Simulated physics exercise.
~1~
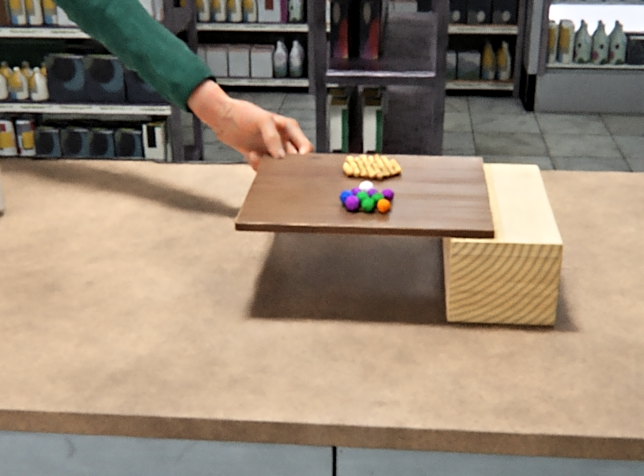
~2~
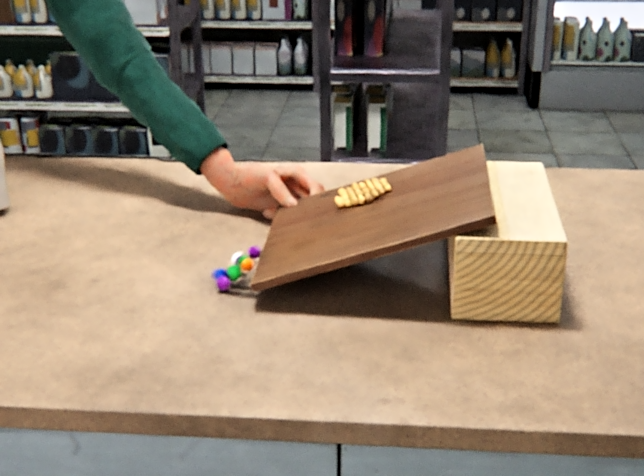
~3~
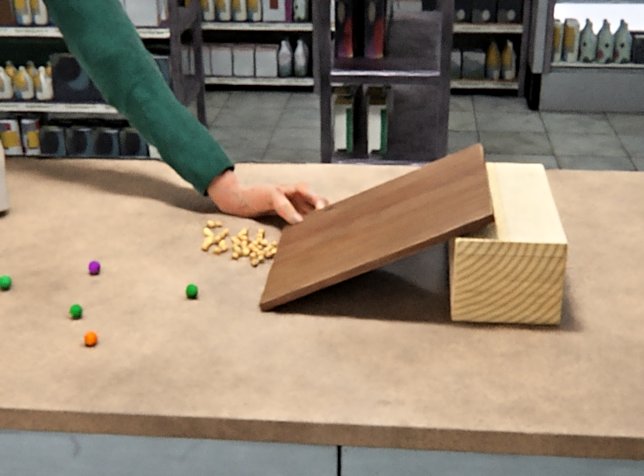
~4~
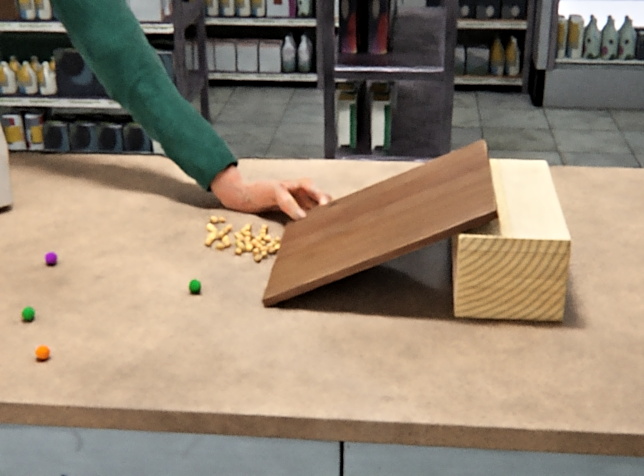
A hand in a green sleeve holds the left end of a brown board level over a tan shop counter, its right end on a pale wooden block, seen from the front with stocked shelves behind. Colourful little balls sit near the front of the board, and small yellowish pieces lie behind them. The hand lowers its end, and the balls run off the low edge first while the yellowish pieces still ride the slope. Then those slide off too, spreading just beyond the foot. At the end the board rests tilted, with the few balls still in view scattered mostly farther left.
